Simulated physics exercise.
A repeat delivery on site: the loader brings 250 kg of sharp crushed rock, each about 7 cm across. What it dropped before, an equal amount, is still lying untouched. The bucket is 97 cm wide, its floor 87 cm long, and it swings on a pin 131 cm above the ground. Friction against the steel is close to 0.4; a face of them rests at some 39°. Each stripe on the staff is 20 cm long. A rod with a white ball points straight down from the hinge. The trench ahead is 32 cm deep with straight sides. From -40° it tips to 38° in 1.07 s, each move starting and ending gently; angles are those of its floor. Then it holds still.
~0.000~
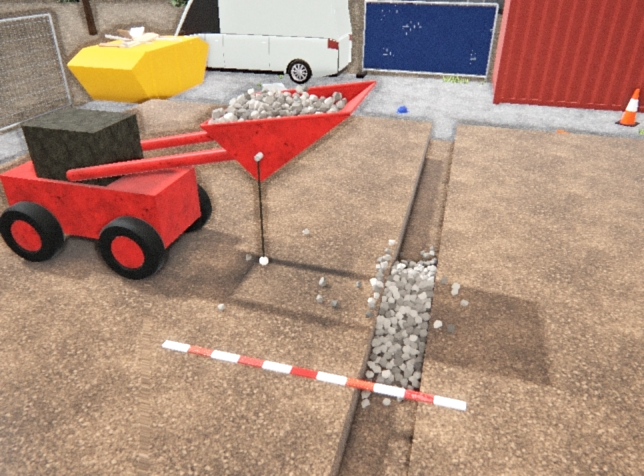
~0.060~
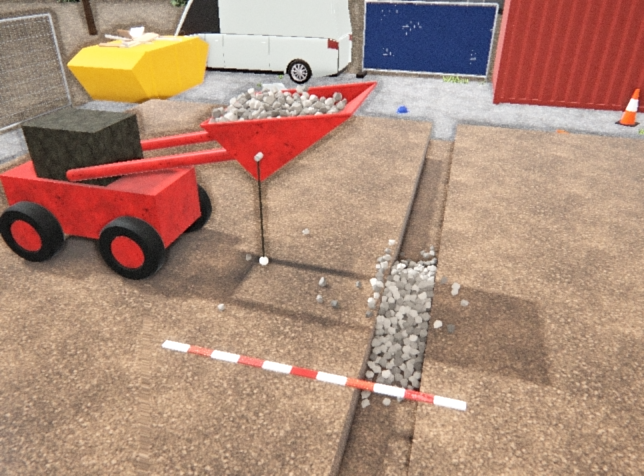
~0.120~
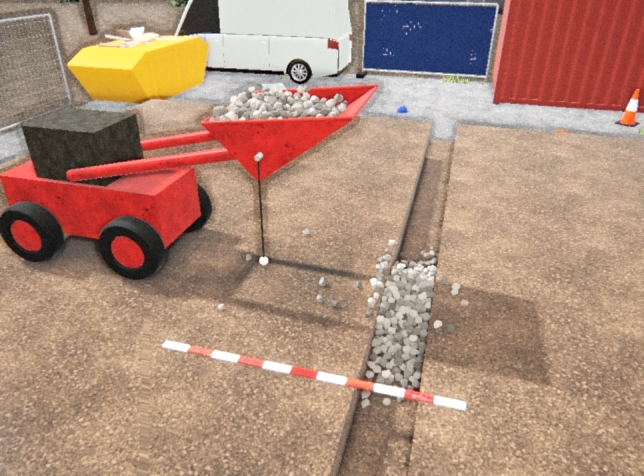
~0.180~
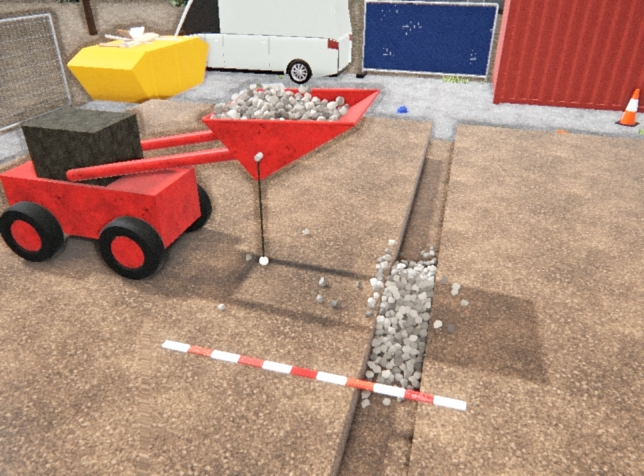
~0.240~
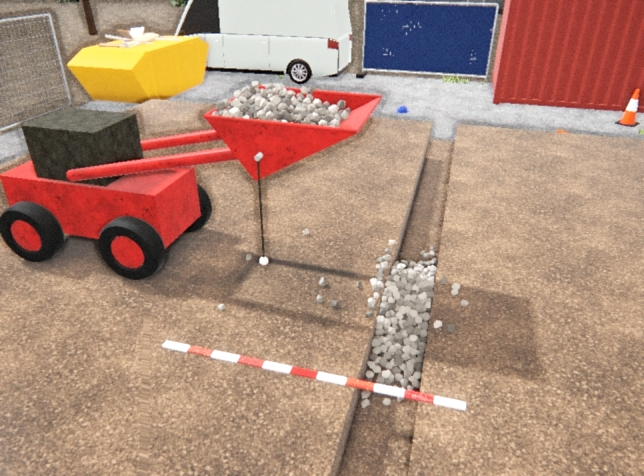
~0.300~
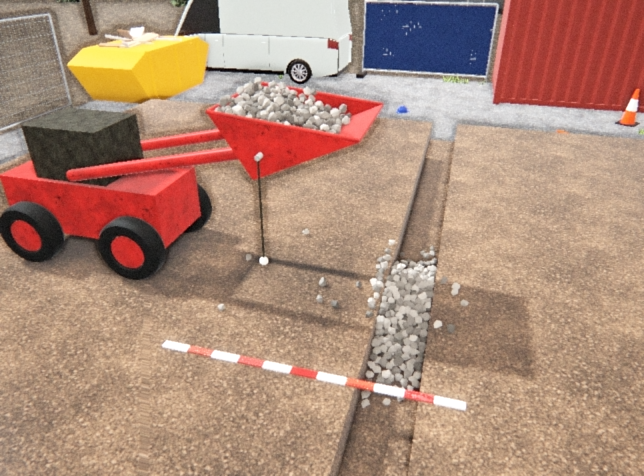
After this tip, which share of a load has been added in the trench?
Close to 65 parts in a hundred.
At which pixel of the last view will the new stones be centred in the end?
Around (398, 289).
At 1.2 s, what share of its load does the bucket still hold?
About 85 per cent.
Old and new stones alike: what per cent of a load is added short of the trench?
About 30 per cent.
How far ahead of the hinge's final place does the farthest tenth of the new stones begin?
Roughly 130 cm ahead of it.
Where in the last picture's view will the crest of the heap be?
Around (387, 269).
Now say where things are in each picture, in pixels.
The bucket is at -40°, its lip at (350, 114); the top of the load is at (292, 94). The earlier load is highest near (401, 284), 5 cm above ground level, 4 % short of the trench, 95 % in the trench, 1 % past the trench, in the first picture.
The bucket is at -39°, its lip at (351, 115); the top of the load is at (277, 94); the stones move at 0.1 m/s on average, in the second picture.
The bucket is at -37°, its lip at (353, 119); the top of the load is at (273, 93); the stones move at 0.2 m/s on average, in the third picture.
The bucket is at -34°, its lip at (355, 124); the top of the load is at (276, 91); the stones move at 0.2 m/s on average, in the fourth picture.
Lip at (357, 132), floor tilted -30°, highest stones at (263, 90); the stones move at 0.3 m/s on average, in the fifth picture.
Lip at (359, 141), floor tilted -25°, highest stones at (257, 88); the stones move at 0.3 m/s on average, in the sixth picture.
After 0.8 s the floor is at 26°; in per cent of one load, 100 in the bucket, 4 short of the trench, 95 in the trench, 1 past the trench; the foremost stones are at (445, 300).
After 1.2 s the floor is at 38°; in per cent of one load, 83 in the bucket, 21 short of the trench, 95 in the trench, 1 past the trench; the foremost stones are at (445, 300).
After 1.5 s the floor is at 38°; in per cent of one load, 27 in the bucket, 51 short of the trench, 122 in the trench, 1 past the trench; the foremost stones are at (449, 298).
After 4.0 s the floor is at 38°; in per cent of one load, 0 in the bucket, 32 short of the trench, 160 in the trench, 8 past the trench; the foremost stones are at (475, 293). Net gain in the trench, 65.
